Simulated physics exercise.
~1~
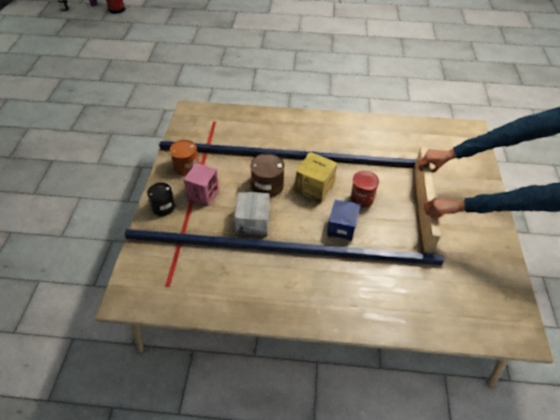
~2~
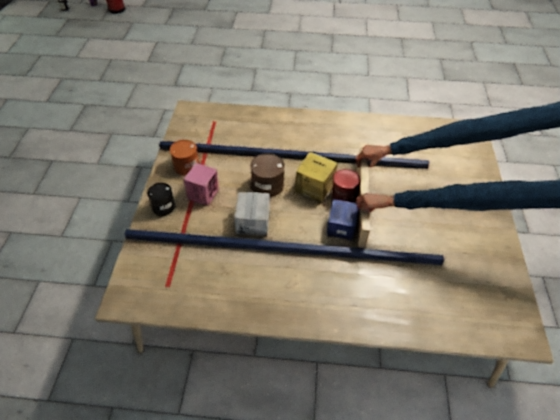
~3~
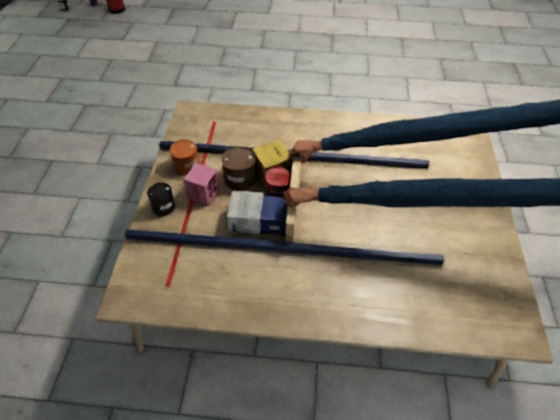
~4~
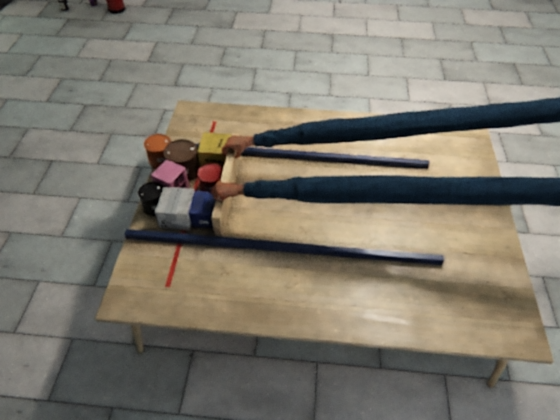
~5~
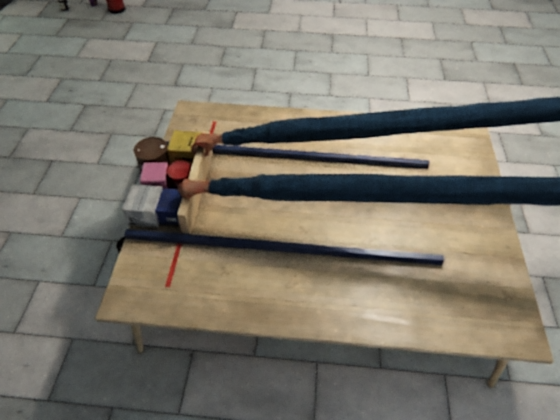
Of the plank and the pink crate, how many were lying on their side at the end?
Neither of them was lying on its side. The plank and the pink crate were both still upright when the push ended.
